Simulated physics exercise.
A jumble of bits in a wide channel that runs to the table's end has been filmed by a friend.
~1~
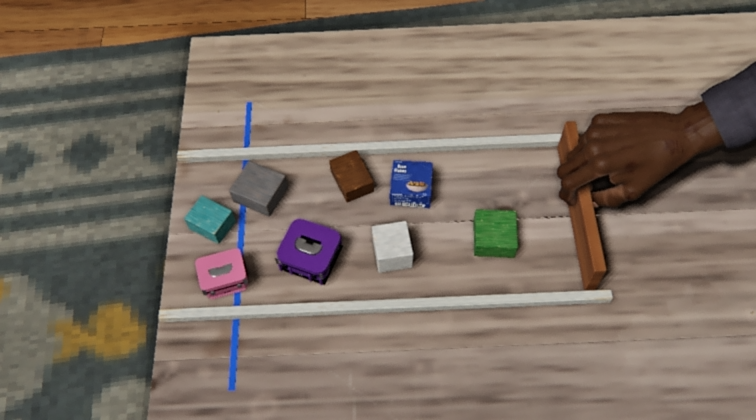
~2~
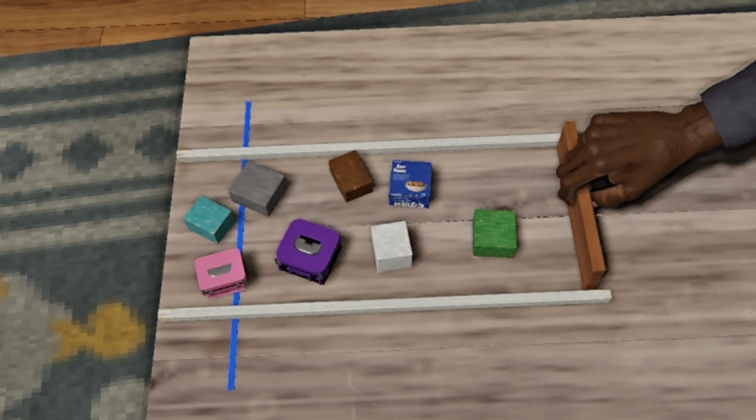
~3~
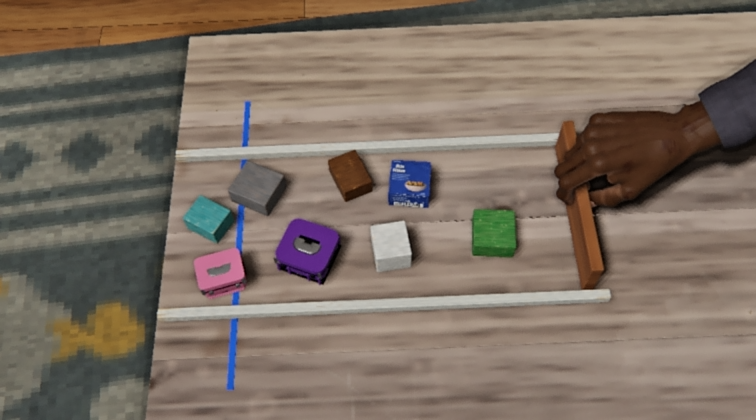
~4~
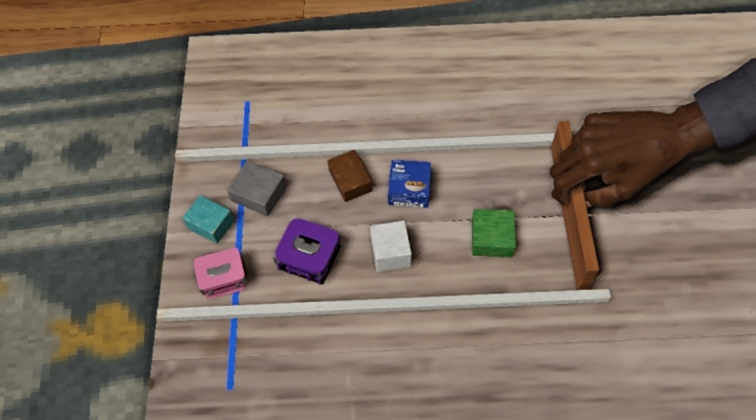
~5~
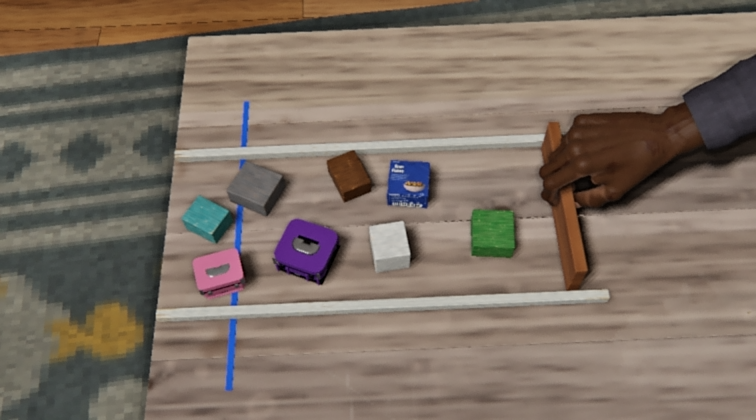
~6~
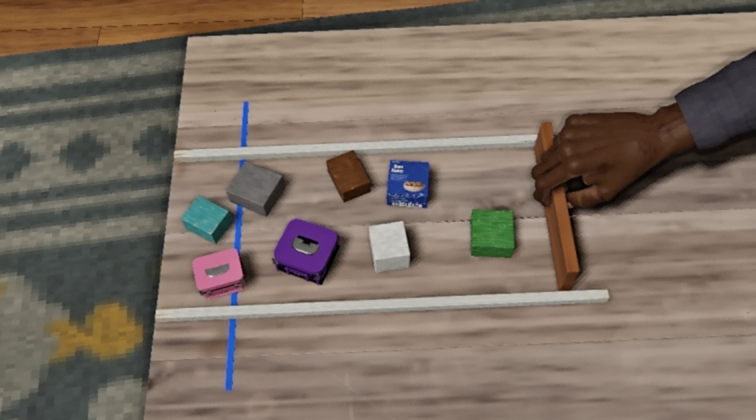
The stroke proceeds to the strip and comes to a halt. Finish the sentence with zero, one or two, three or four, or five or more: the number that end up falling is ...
The number that end up falling is three or four.
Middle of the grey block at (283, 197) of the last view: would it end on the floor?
The grey block stays put.
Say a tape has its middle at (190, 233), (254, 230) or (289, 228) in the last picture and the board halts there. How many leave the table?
Counts per try, in order: 6 / 3 / 1.
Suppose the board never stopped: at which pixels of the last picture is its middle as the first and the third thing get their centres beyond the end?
At (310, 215) for the first, at (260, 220) for the third.
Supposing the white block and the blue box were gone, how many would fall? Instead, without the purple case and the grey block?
That gives 1 for the first pair taken away and 1 for the second.
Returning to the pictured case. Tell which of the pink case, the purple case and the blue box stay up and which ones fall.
Here is how it goes: The pink case drops, while the purple case drops, and the blue box does not drop.
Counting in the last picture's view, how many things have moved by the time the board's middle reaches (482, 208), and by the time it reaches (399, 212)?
The number moved is 1 and then 5.
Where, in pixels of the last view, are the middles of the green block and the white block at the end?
Roughly at (215, 247) and at (175, 257), in that order.
Early on, none off yet; turquoise block at rest near (207, 220); pink case at rest near (220, 275); grey block at rest near (256, 189).
A while later, none off yet; turquoise block at rest near (207, 220); pink case moving near (215, 275); grey block at rest near (256, 189).
Further along, one off so far; turquoise block travelled a little near (195, 224); pink case on its side near (138, 303); grey block travelled about its own width near (191, 191).
Finally, the number that fall off is three or four; lost, purple case, grey block, pink case and turquoise block.
